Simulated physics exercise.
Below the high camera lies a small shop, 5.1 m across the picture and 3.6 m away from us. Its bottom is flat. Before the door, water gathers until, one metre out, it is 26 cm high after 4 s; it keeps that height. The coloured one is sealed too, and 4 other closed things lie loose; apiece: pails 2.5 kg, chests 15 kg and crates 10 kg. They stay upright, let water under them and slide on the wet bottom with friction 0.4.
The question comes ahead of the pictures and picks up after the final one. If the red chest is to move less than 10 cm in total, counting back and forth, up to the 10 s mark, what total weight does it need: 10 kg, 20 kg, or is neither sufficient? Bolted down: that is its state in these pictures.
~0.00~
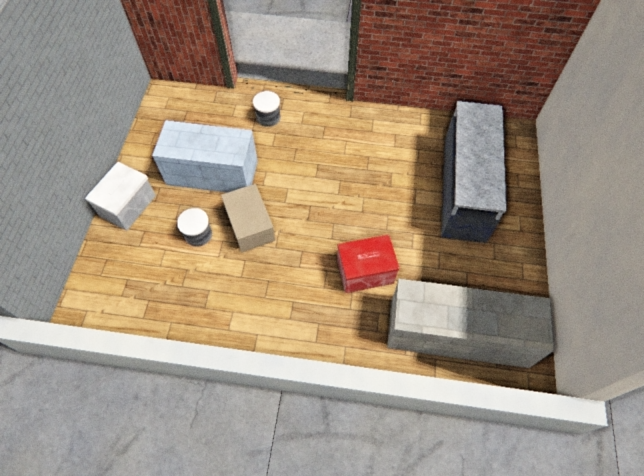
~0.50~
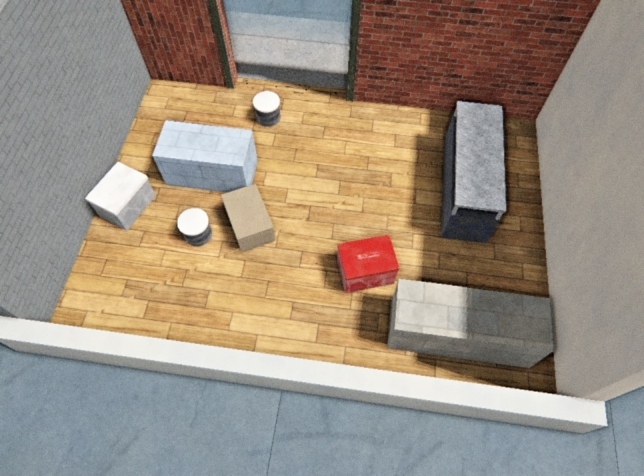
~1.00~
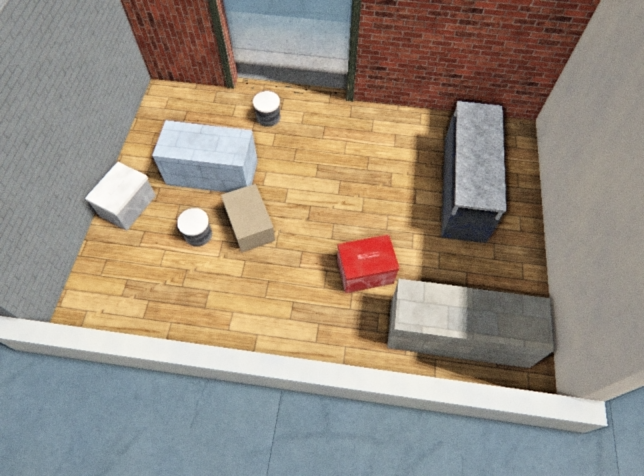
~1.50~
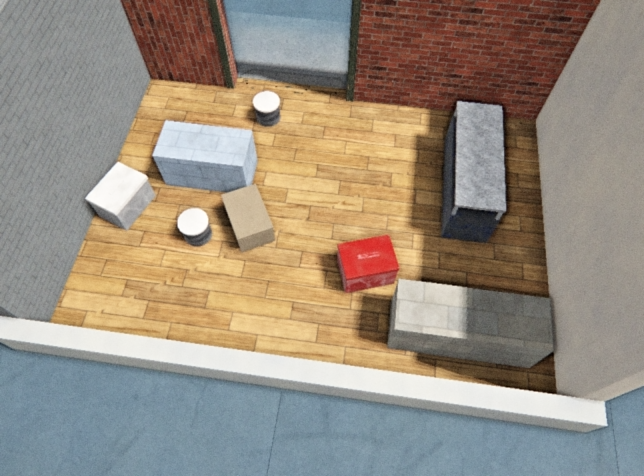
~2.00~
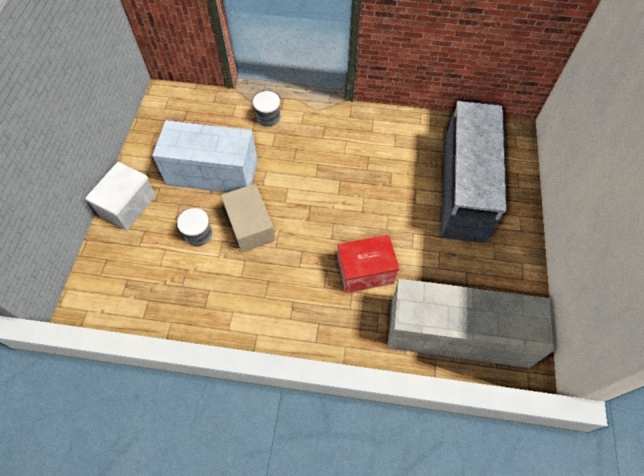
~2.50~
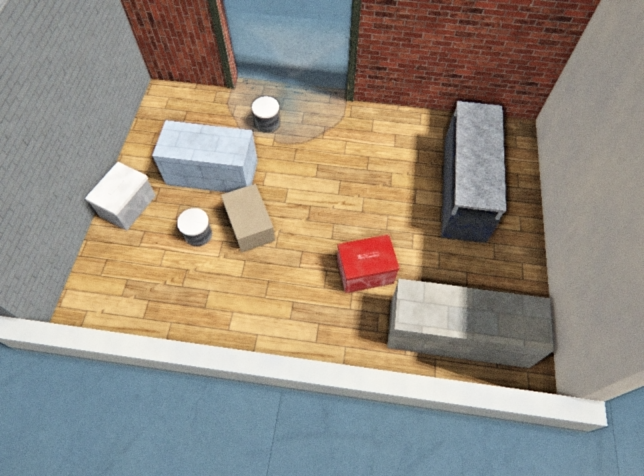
Neither weight is sufficient.
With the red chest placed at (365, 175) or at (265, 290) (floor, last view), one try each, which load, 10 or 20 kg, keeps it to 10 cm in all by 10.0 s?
Trial 1 - no option succeeds; trial 2 - no option succeeds.
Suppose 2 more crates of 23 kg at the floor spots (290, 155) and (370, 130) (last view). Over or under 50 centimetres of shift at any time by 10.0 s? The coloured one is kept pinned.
In order: Above the mark, within the mark.
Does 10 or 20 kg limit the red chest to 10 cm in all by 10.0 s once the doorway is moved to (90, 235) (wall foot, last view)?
With that change, both options fail.
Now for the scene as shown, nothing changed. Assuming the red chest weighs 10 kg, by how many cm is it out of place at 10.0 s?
Shift: Roughly 80 cm.
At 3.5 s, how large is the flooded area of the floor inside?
Around 3.0 m2 of it.
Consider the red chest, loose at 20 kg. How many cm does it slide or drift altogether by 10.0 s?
Some 100 cm in all.
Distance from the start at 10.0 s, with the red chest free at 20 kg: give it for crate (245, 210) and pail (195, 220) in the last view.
In that order: 60 cm, 40 cm.
After 3.5 s the red chest would be 0 cm from its start with 10 kg and 0 cm from its start with 20 kg; 0 cm of water round it then.
After 4.5 s the red chest would be 9 cm from its start with 10 kg and 0 cm from its start with 20 kg; 5 cm of water round it then.
After 7.0 s the red chest would be 79 cm from its start with 10 kg and 28 cm from its start with 20 kg; 9 cm of water round it then.
After 10.0 s the red chest would be 80 cm from its start with 10 kg and 82 cm from its start with 20 kg; 19 cm of water round it then.
